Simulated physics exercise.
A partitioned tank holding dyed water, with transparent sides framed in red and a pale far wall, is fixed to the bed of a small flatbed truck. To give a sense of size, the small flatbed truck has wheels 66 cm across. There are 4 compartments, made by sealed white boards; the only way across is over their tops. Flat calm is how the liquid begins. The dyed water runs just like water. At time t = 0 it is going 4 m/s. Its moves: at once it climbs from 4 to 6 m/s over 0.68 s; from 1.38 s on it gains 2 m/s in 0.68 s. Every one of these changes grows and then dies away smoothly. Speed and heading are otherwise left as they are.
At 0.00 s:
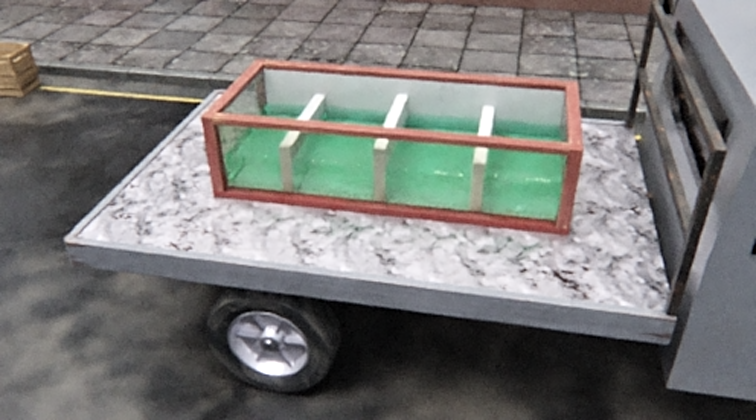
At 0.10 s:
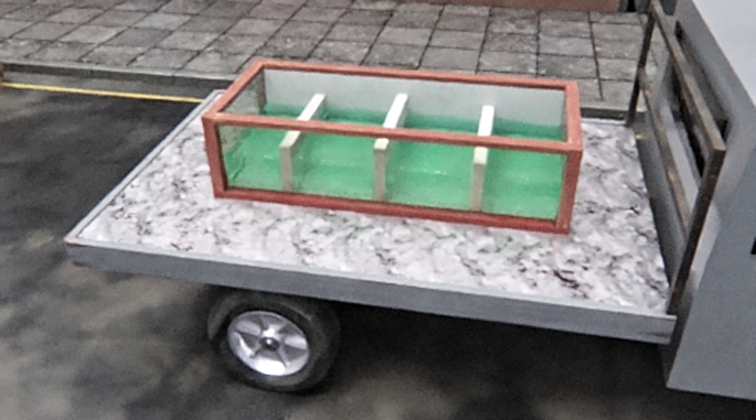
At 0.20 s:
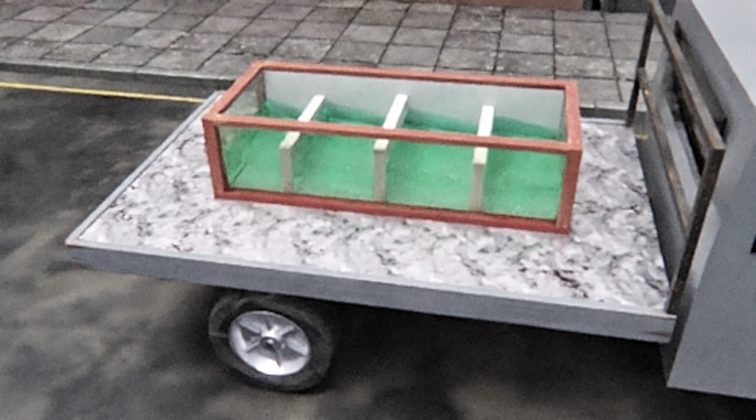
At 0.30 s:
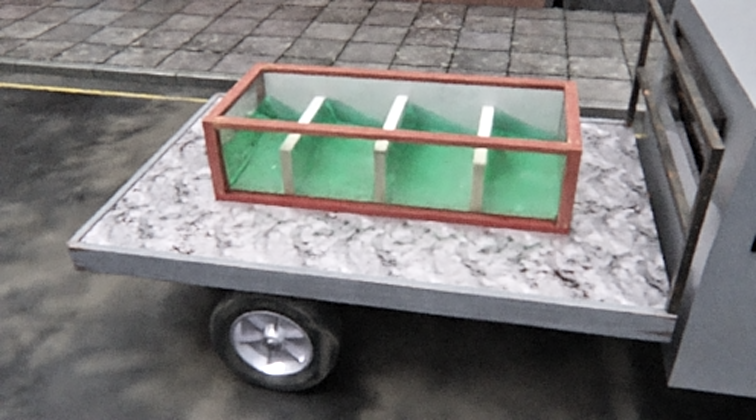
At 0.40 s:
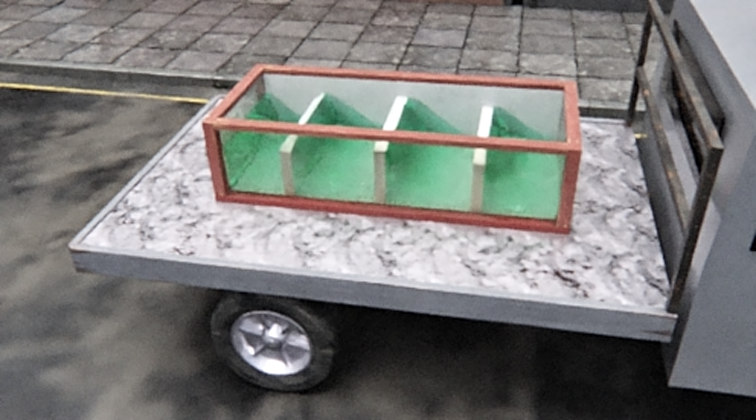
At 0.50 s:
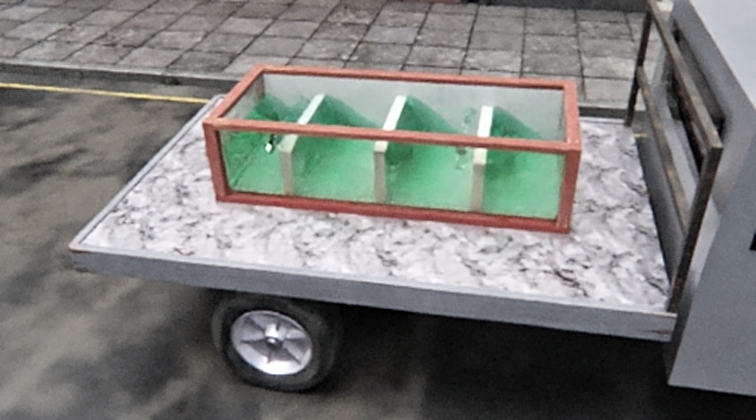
The clip opens on a red-framed clear tank of green liquid, nearly level in its four compartments, on a small flatbed truck. A wooden crate slips out of view at left as the truck rolls right, then the liquid slopes up toward each compartment's left side, its surface finally turning choppy.
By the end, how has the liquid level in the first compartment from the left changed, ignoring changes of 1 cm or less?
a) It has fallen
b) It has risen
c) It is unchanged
(b) It has risen.
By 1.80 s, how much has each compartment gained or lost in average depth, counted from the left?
In cm: 2 up, 1 down, 0, 1 down.
After 1.10 s left to right it is 22, 19, 20, 19 cm deep.
After 1.80 s left to right it is 22, 19, 20, 19 cm deep.
After 2.60 s left to right it is 23, 19, 21, 18 cm deep.
After 5.05 s left to right it is 23, 19, 21, 18 cm deep.
